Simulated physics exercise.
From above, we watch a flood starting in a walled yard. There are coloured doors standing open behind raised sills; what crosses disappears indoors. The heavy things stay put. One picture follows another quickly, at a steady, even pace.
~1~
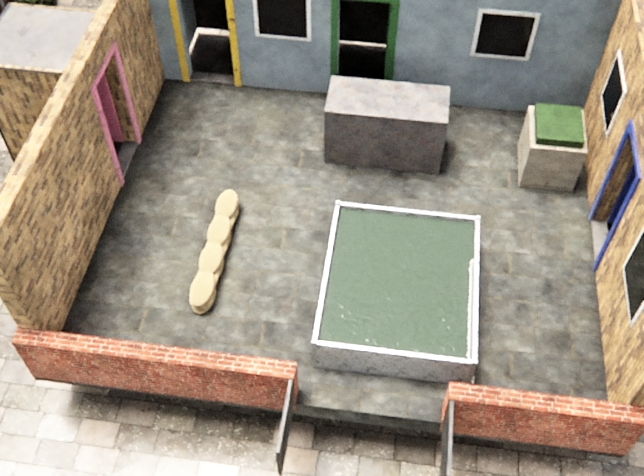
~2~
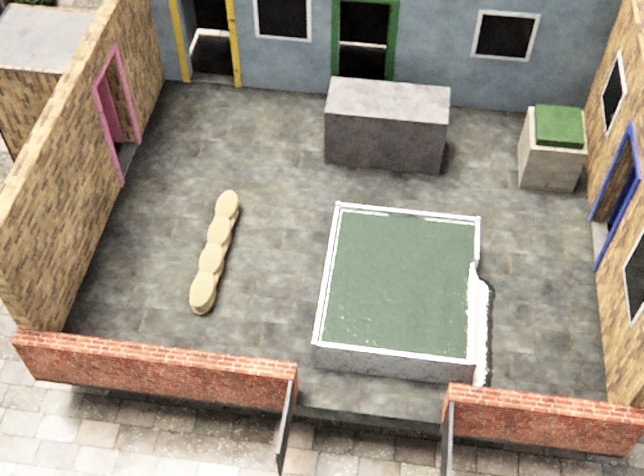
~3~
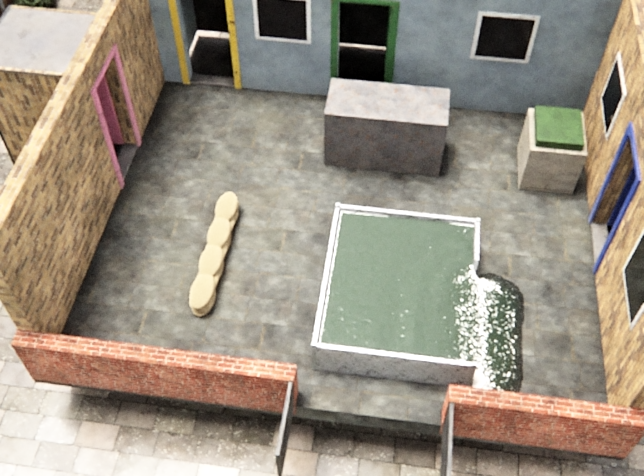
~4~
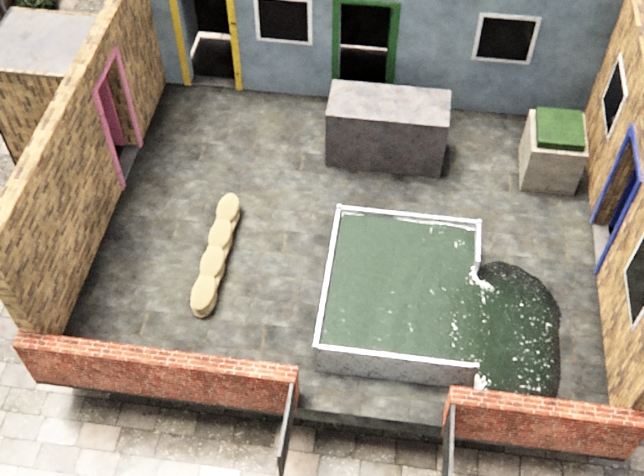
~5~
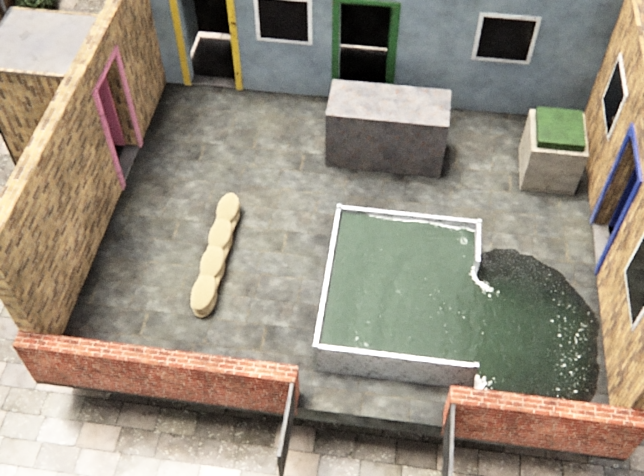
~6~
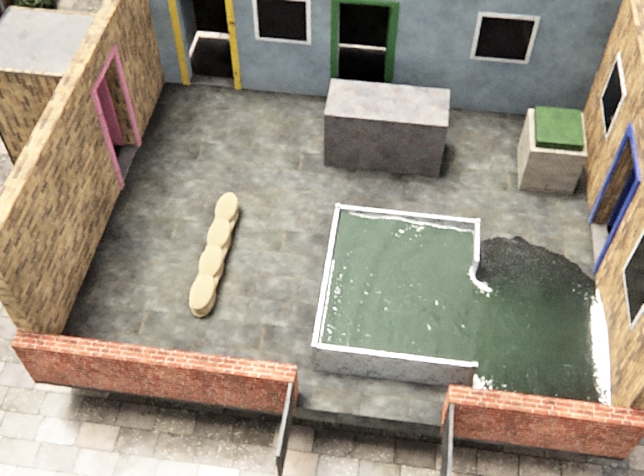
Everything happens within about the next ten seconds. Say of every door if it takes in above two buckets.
My prediction: Yellow door: Little enough water; blue door: Too much water; green door: Little enough water; pink door: Little enough water.
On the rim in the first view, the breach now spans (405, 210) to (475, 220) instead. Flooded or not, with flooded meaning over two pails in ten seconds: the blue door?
The blue door falls short.
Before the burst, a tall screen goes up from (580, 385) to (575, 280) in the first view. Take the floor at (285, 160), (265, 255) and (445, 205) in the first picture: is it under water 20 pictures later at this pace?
Results in order: Bone-dry / bone-dry / swamped.
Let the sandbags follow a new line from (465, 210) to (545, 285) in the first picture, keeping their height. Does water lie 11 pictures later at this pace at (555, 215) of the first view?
Result: Inundated.
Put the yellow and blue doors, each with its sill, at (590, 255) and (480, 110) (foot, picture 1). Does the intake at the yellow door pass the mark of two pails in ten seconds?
As I see it, the yellow door comes in higher.
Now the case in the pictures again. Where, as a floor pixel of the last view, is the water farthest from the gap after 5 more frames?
Best guess: Near (585, 224).
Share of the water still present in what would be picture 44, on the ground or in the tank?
That works out to about 94 per cent.
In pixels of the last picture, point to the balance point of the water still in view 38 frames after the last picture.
Somewhere around (450, 252) in the last view.
A moment on, water covers 15 % of the floor; the yellow door not reached, the blue door wet at the sill, nothing in, the green door not reached, the pink door not reached.
Next, water covers 15 % of the floor; the yellow door not reached, the blue door under two buckets in, the green door not reached, the pink door not reached.
Then, water covers 35 % of the floor; the yellow door not reached, the blue door over two buckets in, the green door not reached, the pink door not reached.
Later, water covers 65 % of the floor; the yellow door not reached, the blue door over two buckets in, the green door wet at the sill, nothing in, the pink door not reached.
In the end, water covers 90 % of the floor; the yellow door wet at the sill, nothing in, the blue door far over two buckets in, the green door wet at the sill, nothing in, the pink door under two buckets in.
